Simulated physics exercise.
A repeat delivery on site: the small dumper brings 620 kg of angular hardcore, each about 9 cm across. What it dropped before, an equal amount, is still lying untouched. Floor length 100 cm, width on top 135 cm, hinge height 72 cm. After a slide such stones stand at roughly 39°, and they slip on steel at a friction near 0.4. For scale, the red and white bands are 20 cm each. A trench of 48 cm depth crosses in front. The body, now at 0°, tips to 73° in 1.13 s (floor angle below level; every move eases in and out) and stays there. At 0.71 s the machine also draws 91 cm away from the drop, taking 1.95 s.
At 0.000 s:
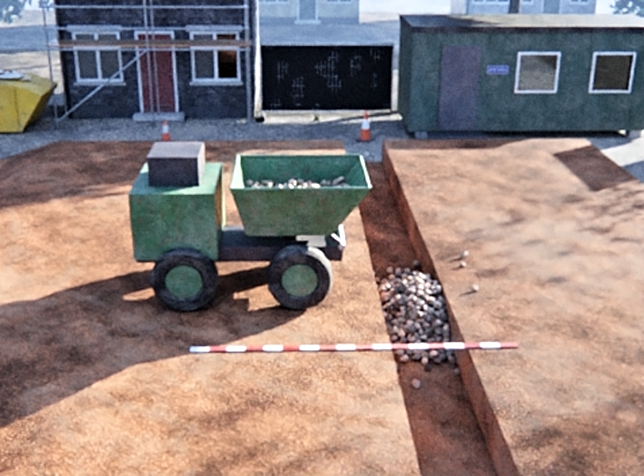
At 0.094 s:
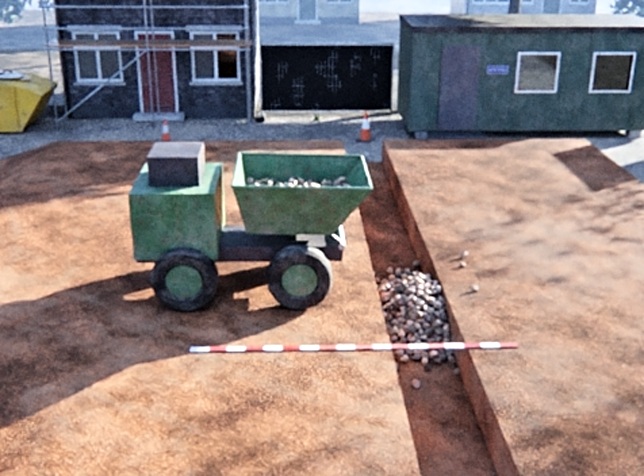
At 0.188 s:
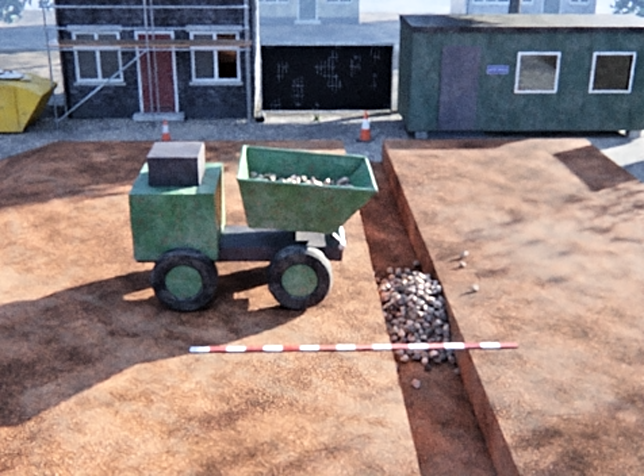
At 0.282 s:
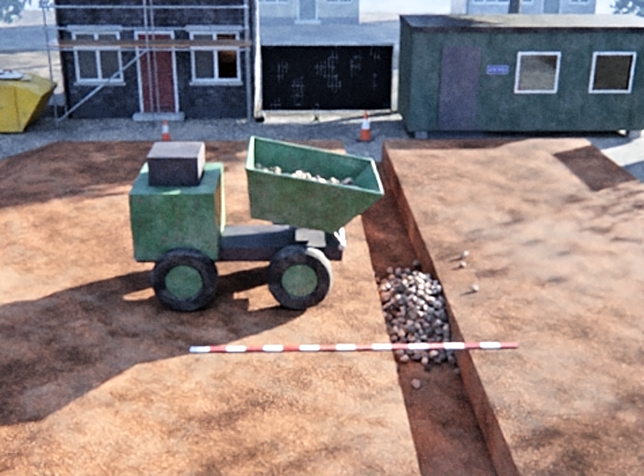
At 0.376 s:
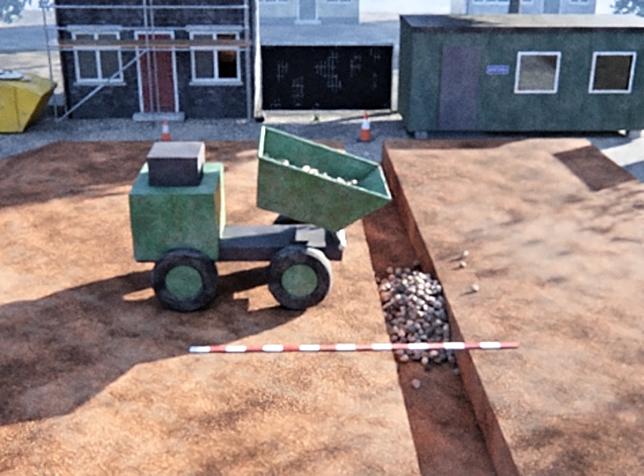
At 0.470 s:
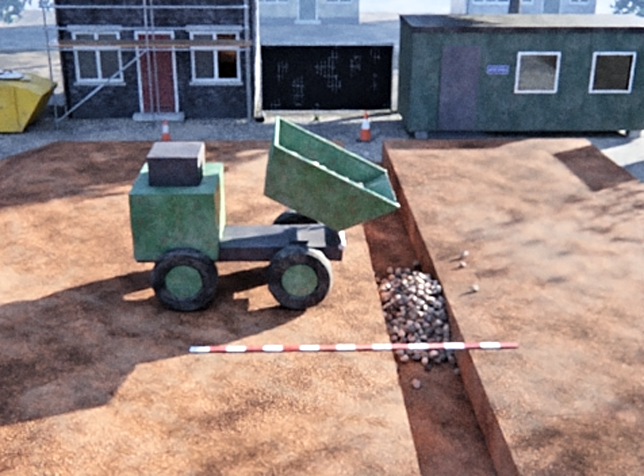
A small green dumper stood beside a trench holding a heap of stones, and its stone-filled skip slowly tilted up at the back, leaning steadily further to the right while the wheels stayed still.
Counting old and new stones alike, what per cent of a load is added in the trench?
Roughly 61 per cent of a load more.
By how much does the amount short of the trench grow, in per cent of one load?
Near 25 parts in a hundred.
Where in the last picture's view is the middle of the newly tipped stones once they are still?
Their middle is at about (400, 286).
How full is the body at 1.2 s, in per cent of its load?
It holds some 90 per cent.
After 0.9 s the floor is at 62°; in per cent of one load, 100 in the body, 100 in the trench, 0 past the trench; the foremost stones are at (450, 294).
After 1.2 s the floor is at 73°; in per cent of one load, 92 in the body, 108 in the trench, 0 past the trench; the foremost stones are at (450, 294).
After 3.1 s the floor is at 73°; in per cent of one load, 17 in the body, 12 short of the trench, 160 in the trench, 12 past the trench; the foremost stones are at (507, 285).
After 6.0 s the floor is at 73°; in per cent of one load, 2 in the body, 27 short of the trench, 160 in the trench, 12 past the trench; the foremost stones are at (507, 285). Net gain in the trench, 61.
